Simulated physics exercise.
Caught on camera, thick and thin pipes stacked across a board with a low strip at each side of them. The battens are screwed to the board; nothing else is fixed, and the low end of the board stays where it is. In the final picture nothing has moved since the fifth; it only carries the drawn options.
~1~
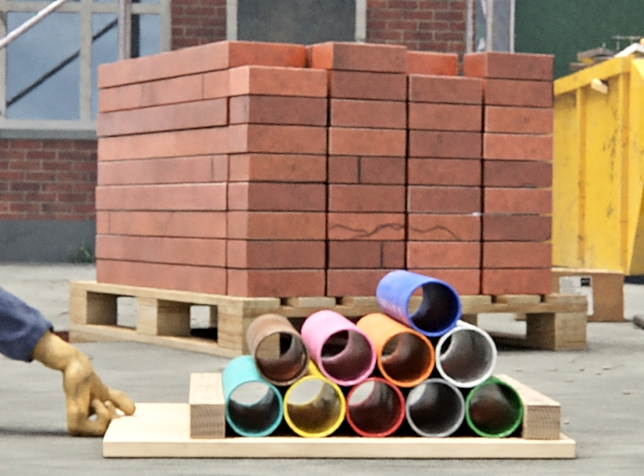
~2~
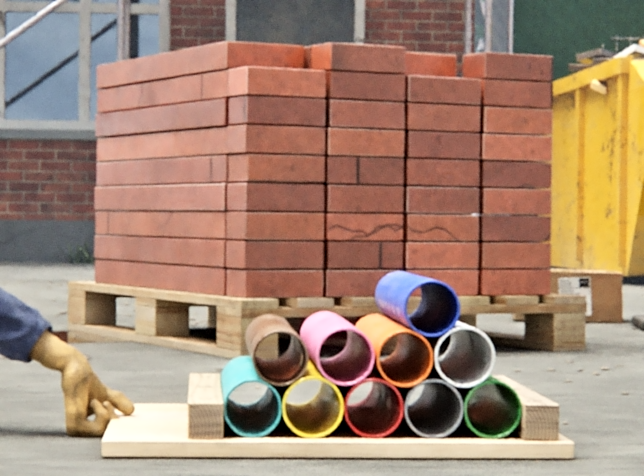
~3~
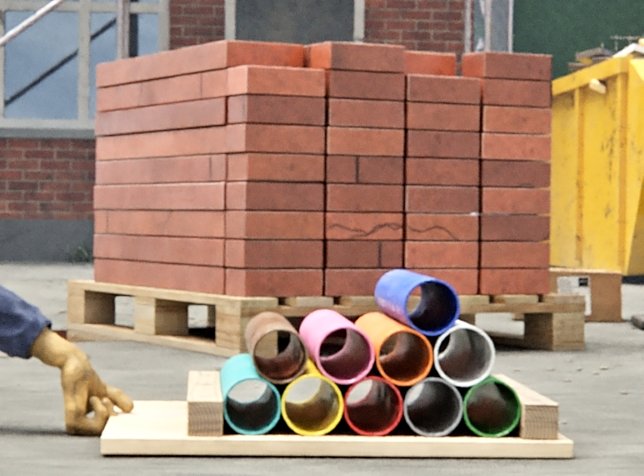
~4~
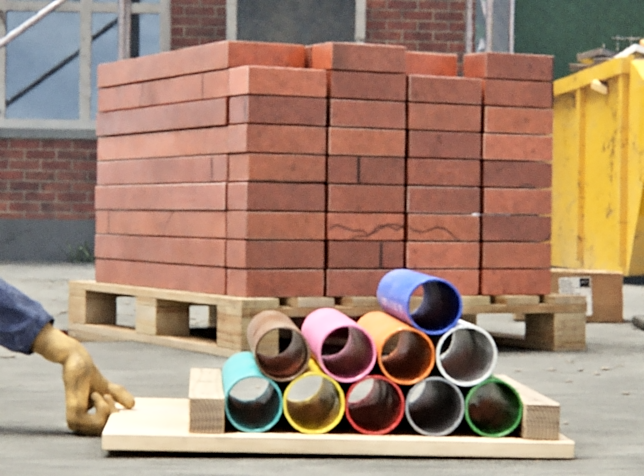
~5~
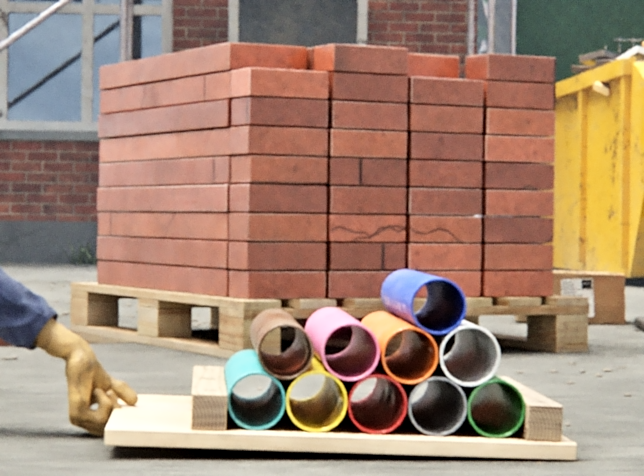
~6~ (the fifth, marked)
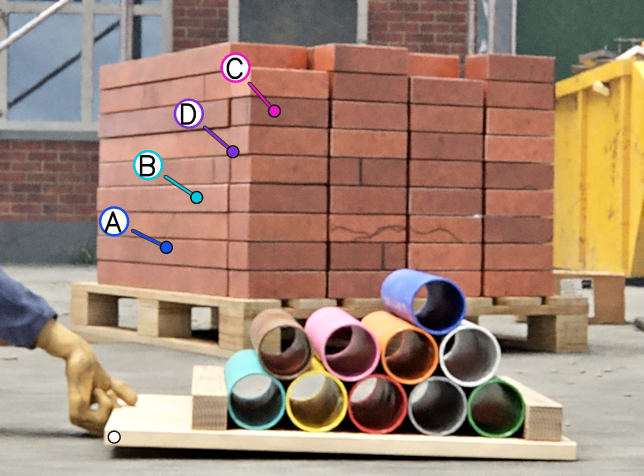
A gloved hand slightly raises the left end of a board stacked with colourful pipes.
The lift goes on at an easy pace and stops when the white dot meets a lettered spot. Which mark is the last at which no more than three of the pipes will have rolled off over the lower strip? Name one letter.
A is the limit.
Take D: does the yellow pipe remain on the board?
The yellow pipe: Yes.
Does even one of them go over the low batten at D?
Yes, at D.
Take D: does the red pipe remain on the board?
Yes.
On the marked copy, A at (166, 247); B at (196, 197); C at (275, 111); D at (233, 151); the white dot at (114, 437).
With A. Early on, board at 16°.
Further on, board at 26°.
At the end, board at 26°, none over the low batten.
As for the rest, B four over the low batten (pink, white, orange, blue); C five over the low batten; D five over the low batten.
